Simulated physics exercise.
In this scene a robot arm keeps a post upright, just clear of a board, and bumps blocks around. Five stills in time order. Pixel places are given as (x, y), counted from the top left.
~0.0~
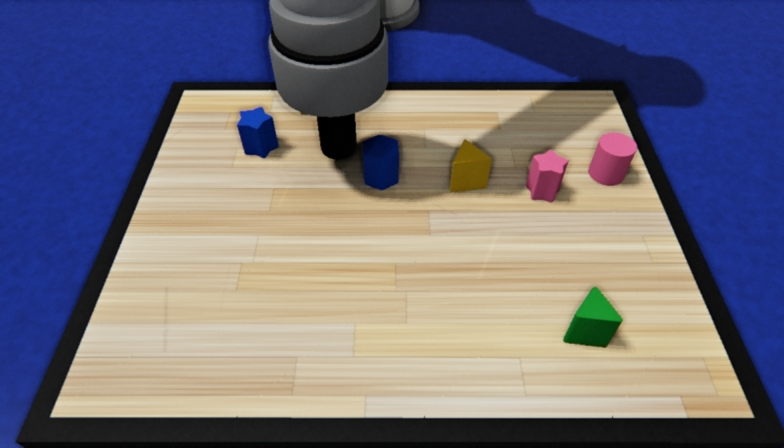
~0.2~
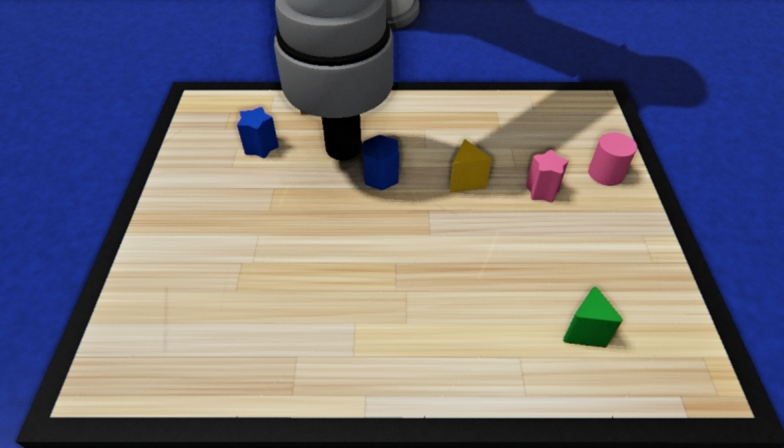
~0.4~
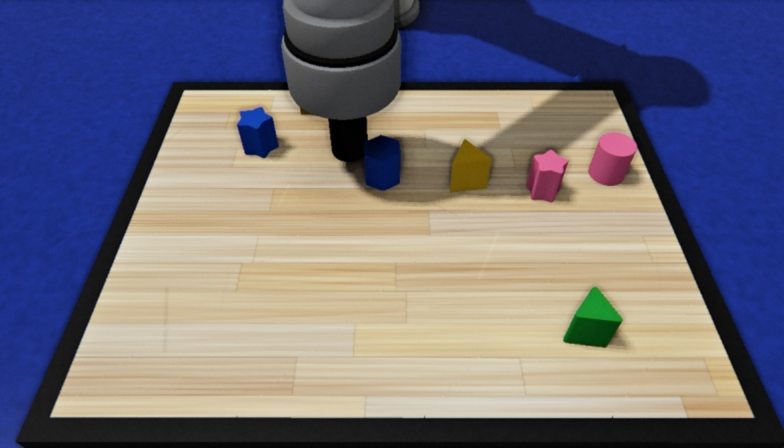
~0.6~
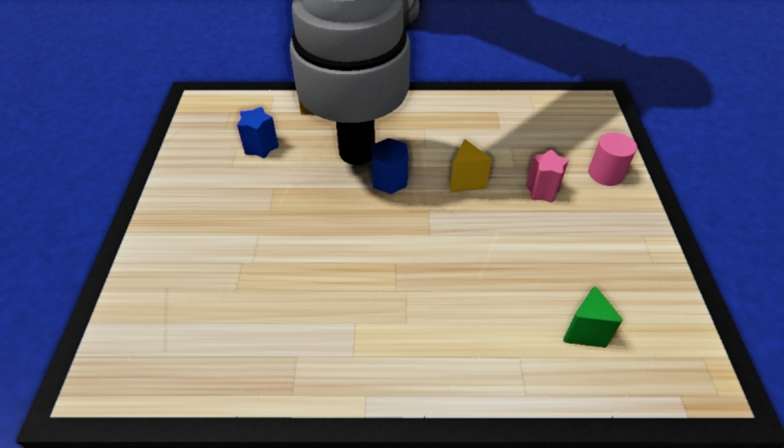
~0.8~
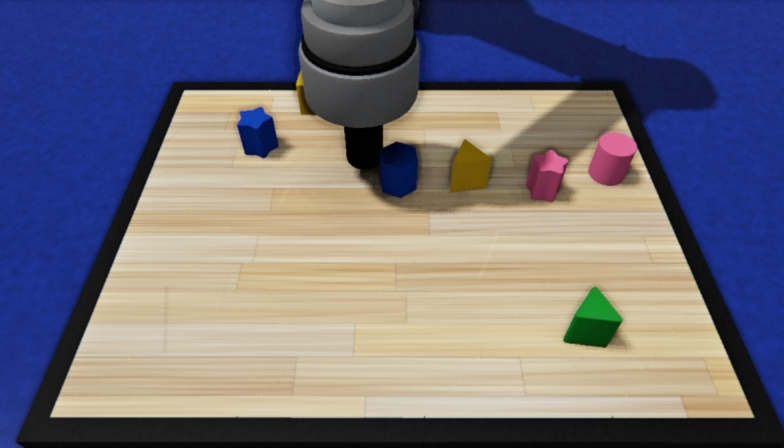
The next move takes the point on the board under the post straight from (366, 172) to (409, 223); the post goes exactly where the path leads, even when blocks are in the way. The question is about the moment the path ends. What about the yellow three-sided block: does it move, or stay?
It ends up on the same spot.
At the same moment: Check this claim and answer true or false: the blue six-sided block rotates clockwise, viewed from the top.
False
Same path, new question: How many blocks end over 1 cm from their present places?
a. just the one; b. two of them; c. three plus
The correct letter is a.
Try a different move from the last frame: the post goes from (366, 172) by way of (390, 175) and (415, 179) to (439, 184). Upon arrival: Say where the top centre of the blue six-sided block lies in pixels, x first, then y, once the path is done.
It is going to be at (458, 179).
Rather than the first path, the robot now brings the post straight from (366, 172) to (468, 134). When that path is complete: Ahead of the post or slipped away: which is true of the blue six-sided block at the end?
The post no longer has it in front.
What follows on the original path. Halfway along, post (387, 184); blue six-sided block (425, 166), turned 60° anticlockwise.
At the end, post (410, 210); blue six-sided block (443, 175), turned 120° anticlockwise; yellow three-sided block unmoved.
